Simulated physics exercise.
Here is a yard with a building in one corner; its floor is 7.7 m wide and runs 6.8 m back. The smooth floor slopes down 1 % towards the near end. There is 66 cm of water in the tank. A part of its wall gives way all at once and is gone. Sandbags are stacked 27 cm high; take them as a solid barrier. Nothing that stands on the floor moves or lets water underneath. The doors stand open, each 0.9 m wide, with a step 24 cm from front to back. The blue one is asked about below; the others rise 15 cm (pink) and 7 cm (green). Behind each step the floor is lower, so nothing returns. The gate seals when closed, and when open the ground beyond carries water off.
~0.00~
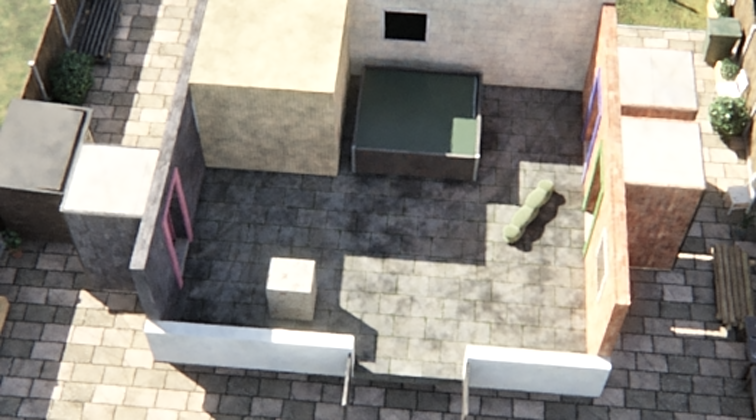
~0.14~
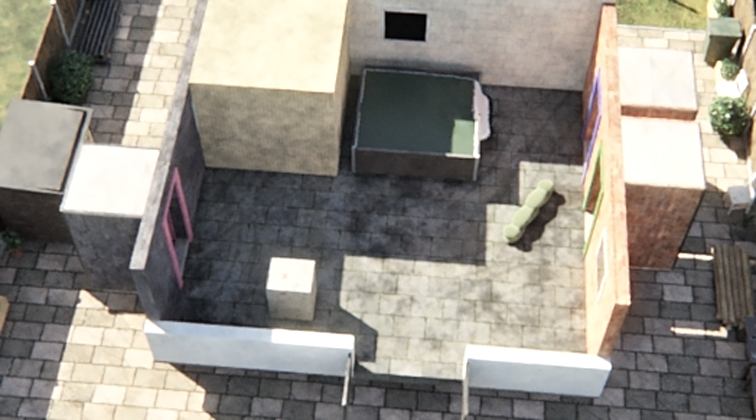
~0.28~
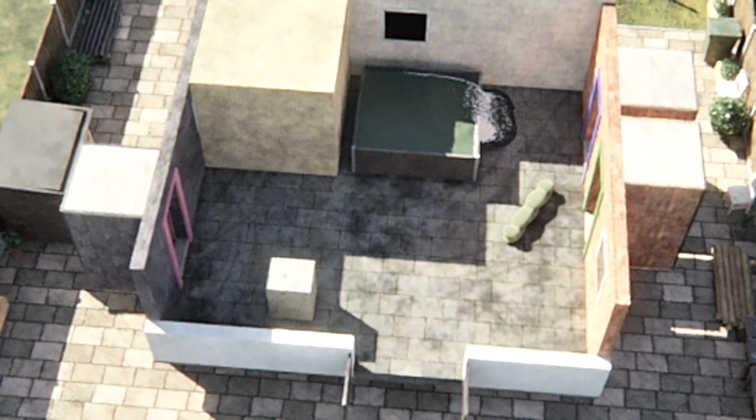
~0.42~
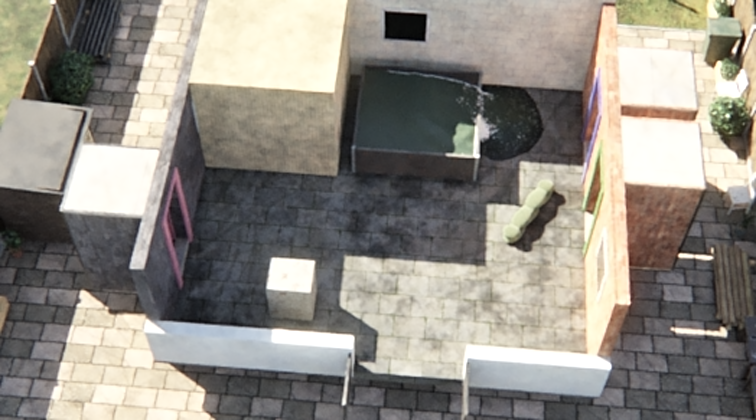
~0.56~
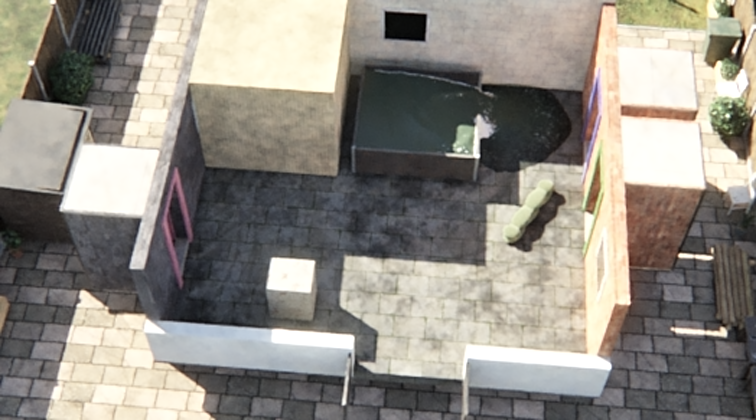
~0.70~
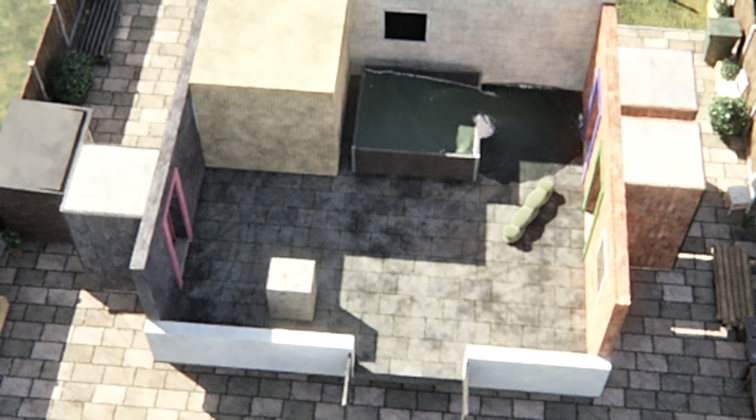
The video shows a walled yard seen from above, with a tank of dark water near the back; part of its right side gives way, and water pours out and spreads rightward across the paved floor toward the right wall.
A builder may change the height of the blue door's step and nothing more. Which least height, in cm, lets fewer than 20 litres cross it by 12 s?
Close to 25 cm is just enough.
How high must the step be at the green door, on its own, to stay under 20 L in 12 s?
Roughly 9.5 cm at green.
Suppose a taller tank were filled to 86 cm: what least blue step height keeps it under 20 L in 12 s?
Some 34 cm.
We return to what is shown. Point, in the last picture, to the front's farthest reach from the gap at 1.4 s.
At about (579, 205).
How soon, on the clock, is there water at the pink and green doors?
Arrival: Pink 8.5 s, green 1.6 s.
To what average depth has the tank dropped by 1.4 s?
Some 50 cm.
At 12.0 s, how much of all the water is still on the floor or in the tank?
About 74 per cent.
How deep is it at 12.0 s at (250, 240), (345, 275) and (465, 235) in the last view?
In that order: 3, 6 and 2 cm.
After 1.4 s water covers 15 % of the floor, deepest (54 cm) near (568, 94); 15 cm at the blue door, 29 litres in over its 6 cm step.
After 3.0 s water covers 25 % of the floor, deepest (37 cm) near (577, 108); 20 cm at the blue door, 183 litres in over its 6 cm step.
After 12.0 s water covers 90 % of the floor, deepest (12 cm) near (552, 189); 10 cm at the blue door, 522 litres in over its 6 cm step.
At the blue door as built, the water arrived by 0.8 s and peaked near 24 cm at 2.0 s.
With a step of 21.5 cm, 48 litres would have come in within the 12 s; with 28.5 cm, 8 litres. So under 20 litres takes about 25 cm.
